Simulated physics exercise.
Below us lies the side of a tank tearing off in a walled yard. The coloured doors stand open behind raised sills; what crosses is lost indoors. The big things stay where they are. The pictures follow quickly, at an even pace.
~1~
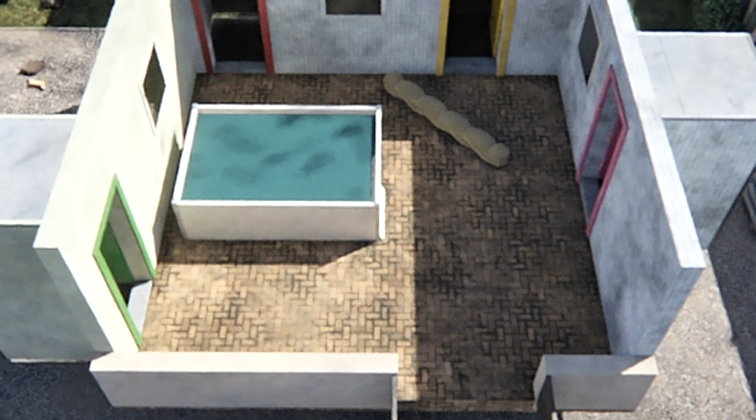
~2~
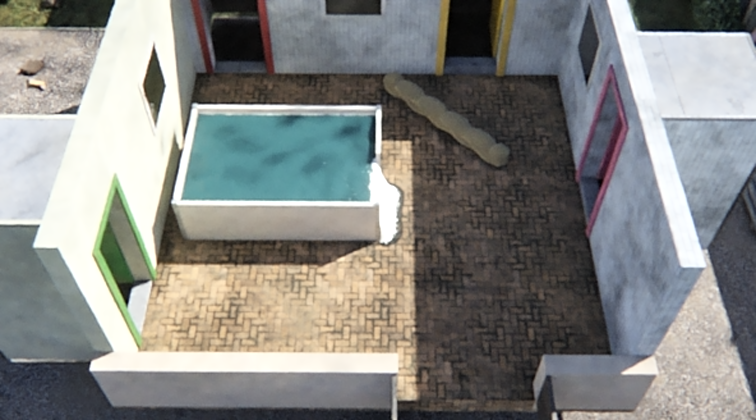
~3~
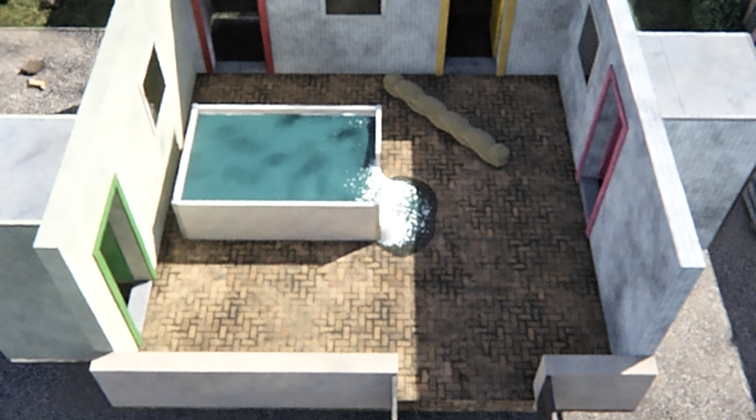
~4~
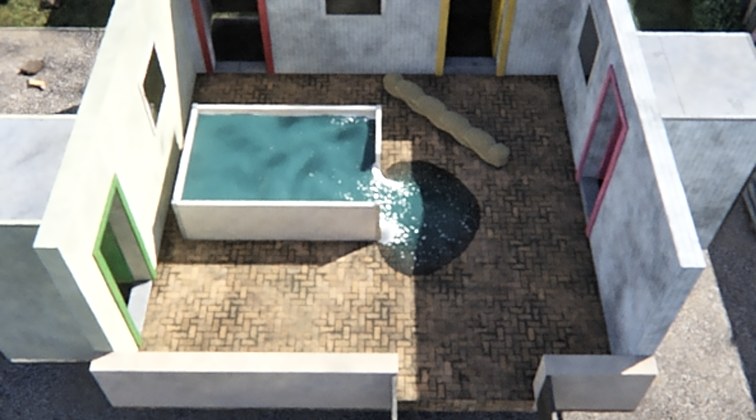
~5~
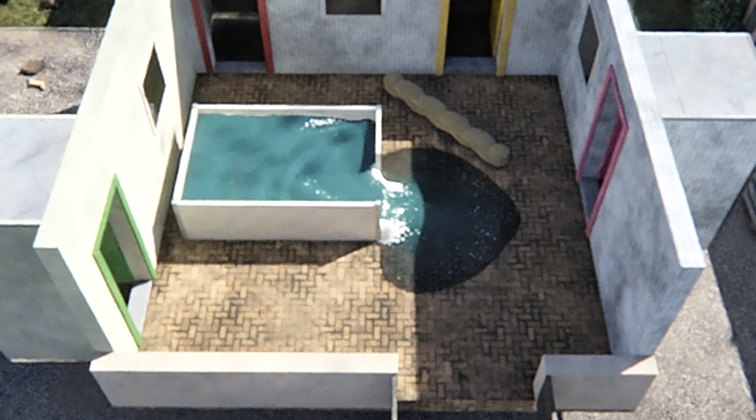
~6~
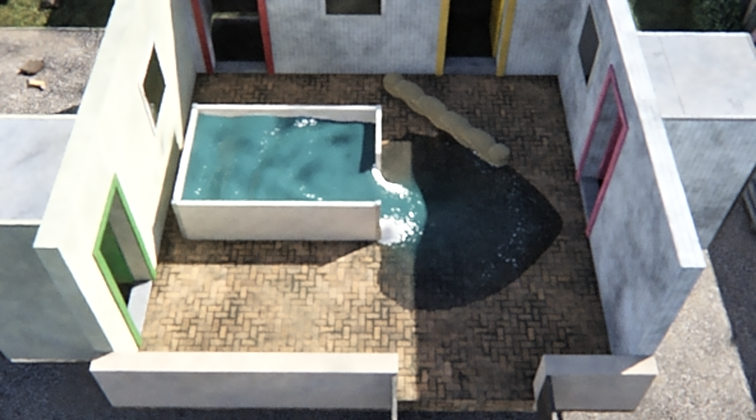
Water pouring from the right side of an open tank and spreading in a dark pool across a walled, brick-paved yard.
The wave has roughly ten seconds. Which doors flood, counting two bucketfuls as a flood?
The pink door takes more than that; the yellow door stays under that; the green door takes more than that; the red door stays under that.
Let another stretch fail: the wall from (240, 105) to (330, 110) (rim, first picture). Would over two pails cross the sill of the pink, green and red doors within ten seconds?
Then: The pink door keeps below it, the green door is under, the red door goes over.
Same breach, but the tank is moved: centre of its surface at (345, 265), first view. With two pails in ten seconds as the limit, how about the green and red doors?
My reading: The green one stays under; the red one takes more.
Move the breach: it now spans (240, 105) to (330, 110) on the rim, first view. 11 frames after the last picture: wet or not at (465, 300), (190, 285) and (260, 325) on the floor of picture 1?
As listed: Free of water, free of water, dry.
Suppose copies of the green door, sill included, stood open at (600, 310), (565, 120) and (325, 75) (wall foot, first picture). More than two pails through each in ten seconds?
In that order: Goes over, passes that mark, is under.
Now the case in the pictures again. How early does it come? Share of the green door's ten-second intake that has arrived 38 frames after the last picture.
About 5 per cent.
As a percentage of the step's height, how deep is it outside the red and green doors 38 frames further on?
In turn 70 and 240 per cent.
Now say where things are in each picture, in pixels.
The first picture shows still water in the open tank at (282, 157).
In the second picture, water pours out at (376, 200) and has run to (392, 187).
In the third picture, water pours out at (376, 203) and has run to (433, 204).
In the fourth picture, water pours out at (376, 204) and has run to (474, 207).
In the fifth picture, water pours out at (376, 203) and has run to (513, 224).
In the sixth picture, water pours out at (376, 203) and has run to (556, 227).
A moment on, water covers 30 % of the floor; the pink door under two buckets in, the yellow door not reached, the green door not reached, the red door not reached.
Next, water covers 40 % of the floor; the pink door over two buckets in, the yellow door not reached, the green door not reached, the red door not reached.
Then, water covers 55 % of the floor; the pink door far over two buckets in, the yellow door wet at the sill, nothing in, the green door not reached, the red door not reached.
Later, water covers 85 % of the floor; the pink door far over two buckets in, the yellow door wet at the sill, nothing in, the green door under two buckets in, the red door wet at the sill, nothing in.
In the end, water covers 95 % of the floor; the pink door far over two buckets in, the yellow door wet at the sill, nothing in, the green door over two buckets in, the red door wet at the sill, nothing in.
